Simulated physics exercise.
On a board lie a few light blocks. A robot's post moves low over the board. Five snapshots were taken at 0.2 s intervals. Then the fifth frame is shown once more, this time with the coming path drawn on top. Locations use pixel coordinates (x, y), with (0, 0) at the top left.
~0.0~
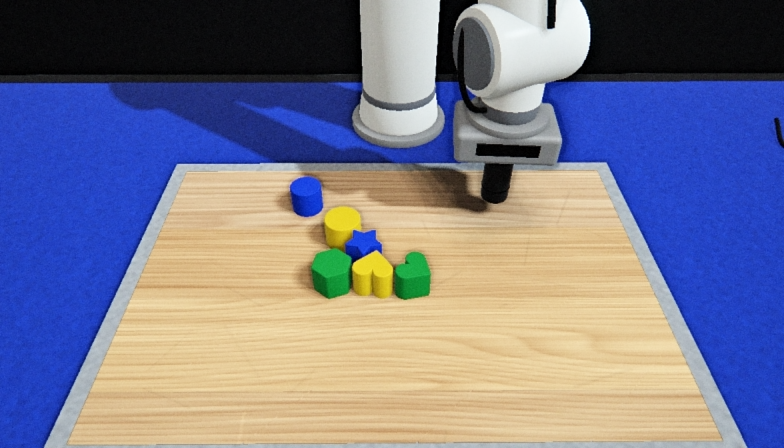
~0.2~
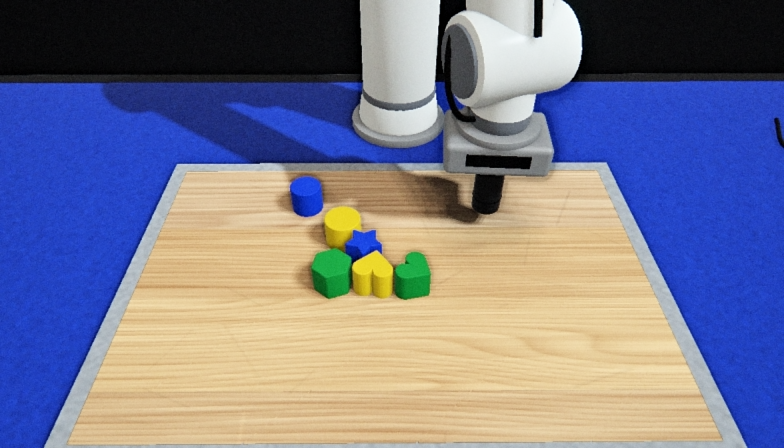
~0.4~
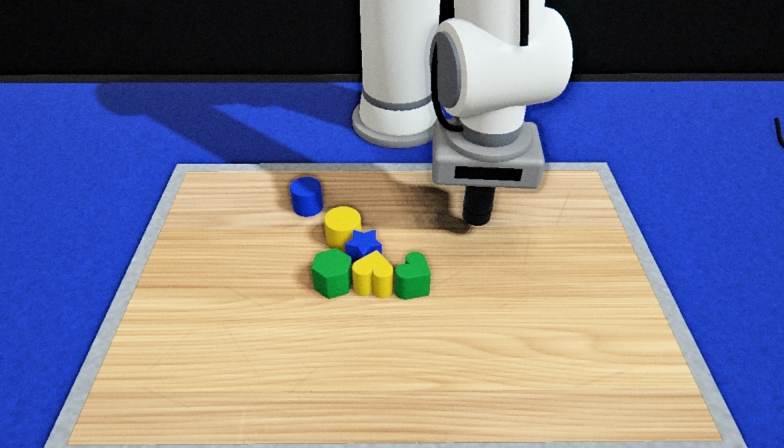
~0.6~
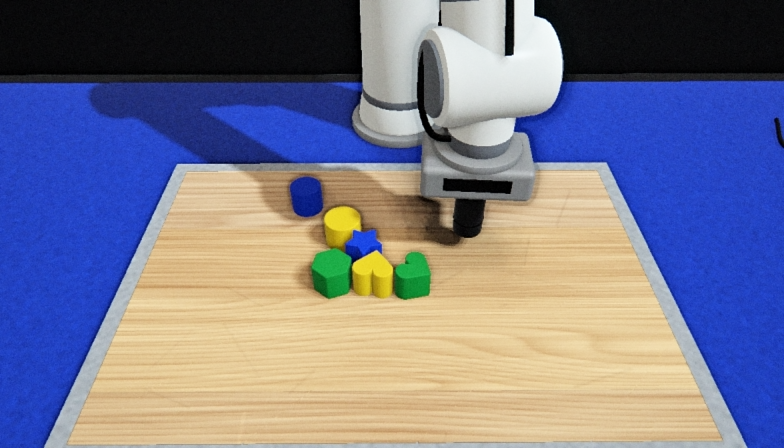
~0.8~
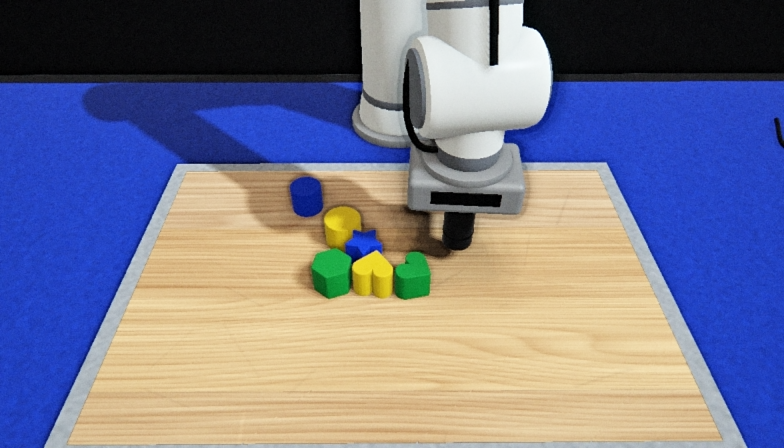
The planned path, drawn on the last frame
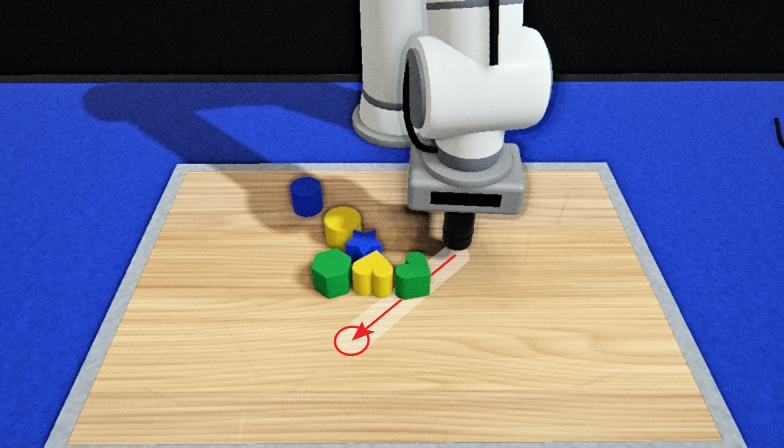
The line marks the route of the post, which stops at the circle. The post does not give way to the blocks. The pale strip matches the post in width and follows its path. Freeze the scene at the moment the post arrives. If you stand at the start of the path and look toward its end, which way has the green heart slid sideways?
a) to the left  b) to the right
Choice a: To the left.
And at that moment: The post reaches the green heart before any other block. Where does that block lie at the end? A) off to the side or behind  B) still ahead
I'll go with B - still ahead.
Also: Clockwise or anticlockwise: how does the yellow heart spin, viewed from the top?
Its rotation is clockwise.
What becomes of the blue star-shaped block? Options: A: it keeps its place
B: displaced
The answer is A.
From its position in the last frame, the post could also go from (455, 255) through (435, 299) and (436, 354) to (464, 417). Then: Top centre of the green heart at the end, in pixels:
Close to (403, 281).
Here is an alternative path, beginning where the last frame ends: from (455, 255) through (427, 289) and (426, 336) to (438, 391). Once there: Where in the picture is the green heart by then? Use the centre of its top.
For the centre of its top, I'd go with (392, 287).
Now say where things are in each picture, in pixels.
In the first picture, post tip at (494, 196); block tops, green six-sided block at (331, 262); blue star-shaped block at (364, 240); yellow heart at (373, 265); green heart at (414, 266).
In the second picture, post at (485, 206); blocks unchanged.
In the third picture, post at (476, 217); blocks unchanged.
In the fourth picture, post at (467, 229); blocks unchanged.
In the fifth picture, post at (457, 241); green six-sided block at (331, 262); blue star-shaped block at (364, 240); yellow heart at (373, 265); green heart at (414, 266).
Path on the board, from (455, 255) to (352, 340).
On the path given first. One third of the way, post at (424, 267); green heart at (403, 277), turned 15° anticlockwise.
Two thirds of the way, post at (388, 297); green six-sided block at (327, 261); yellow heart at (363, 272), turned 60° clockwise; green heart at (372, 311), turned 50° anticlockwise.
At the end, post at (351, 327); green six-sided block at (327, 261); blue star-shaped block in place; yellow heart at (362, 272), turned 65° clockwise; green heart at (339, 348), turned 80° anticlockwise.
